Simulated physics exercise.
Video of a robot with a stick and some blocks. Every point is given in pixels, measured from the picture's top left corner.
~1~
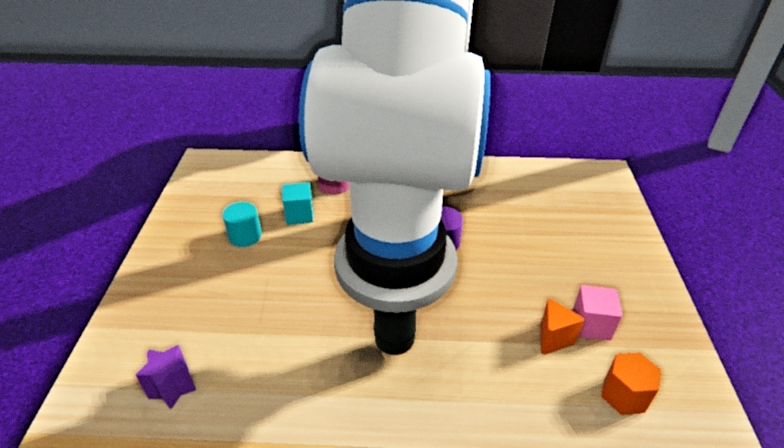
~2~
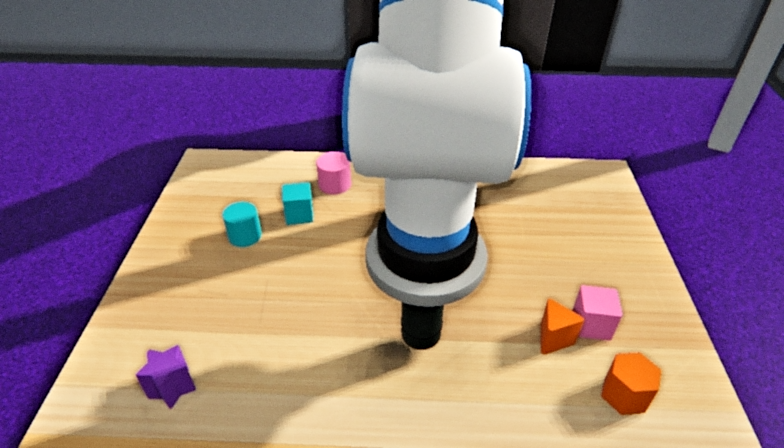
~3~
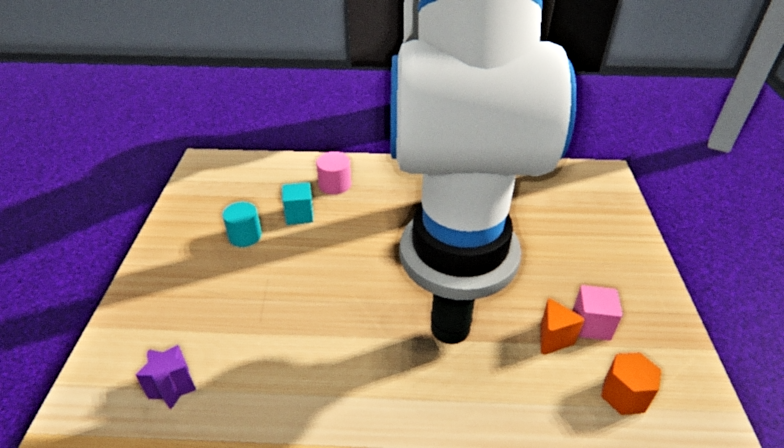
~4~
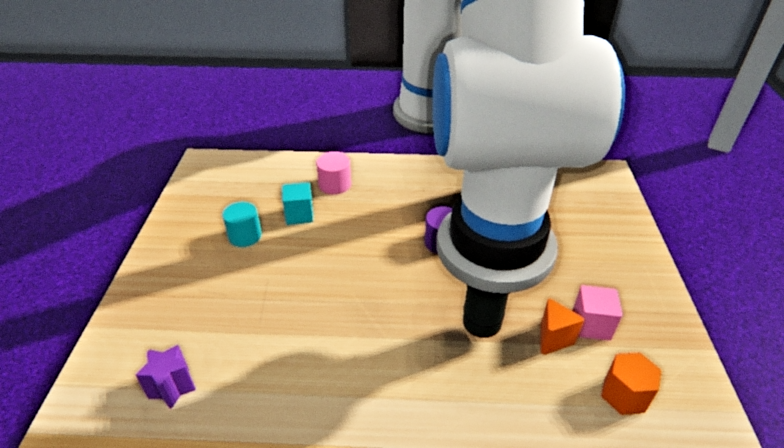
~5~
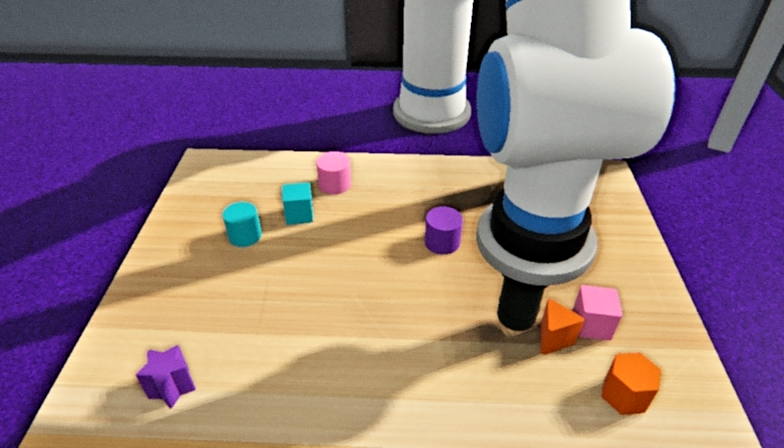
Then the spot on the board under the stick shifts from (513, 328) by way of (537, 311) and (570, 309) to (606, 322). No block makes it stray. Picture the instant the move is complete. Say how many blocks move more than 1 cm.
Blocks displaced: 1.
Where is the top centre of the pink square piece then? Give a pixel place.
The middle of its upper face will lie at (647, 324).
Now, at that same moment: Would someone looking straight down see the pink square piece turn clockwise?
Yes, that is how it ends up.
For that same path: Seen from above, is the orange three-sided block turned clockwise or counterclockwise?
From above, it turns clockwise.
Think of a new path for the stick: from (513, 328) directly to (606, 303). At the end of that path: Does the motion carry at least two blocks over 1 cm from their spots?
The answer is yes.
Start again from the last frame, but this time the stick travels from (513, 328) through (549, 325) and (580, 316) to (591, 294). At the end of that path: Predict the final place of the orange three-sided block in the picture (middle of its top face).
At (591, 326).
The first path, step by step. One third of the way, stick at (541, 299); orange three-sided block at (565, 314), turned 25° clockwise.
Two thirds of the way, stick at (575, 298); orange three-sided block at (566, 314), turned 35° clockwise; pink square piece at (614, 305), turned 25° clockwise.
At the end, stick at (611, 310); orange three-sided block at (566, 314), turned 35° clockwise; pink square piece at (647, 324), turned 55° clockwise; orange six-sided block not moved.
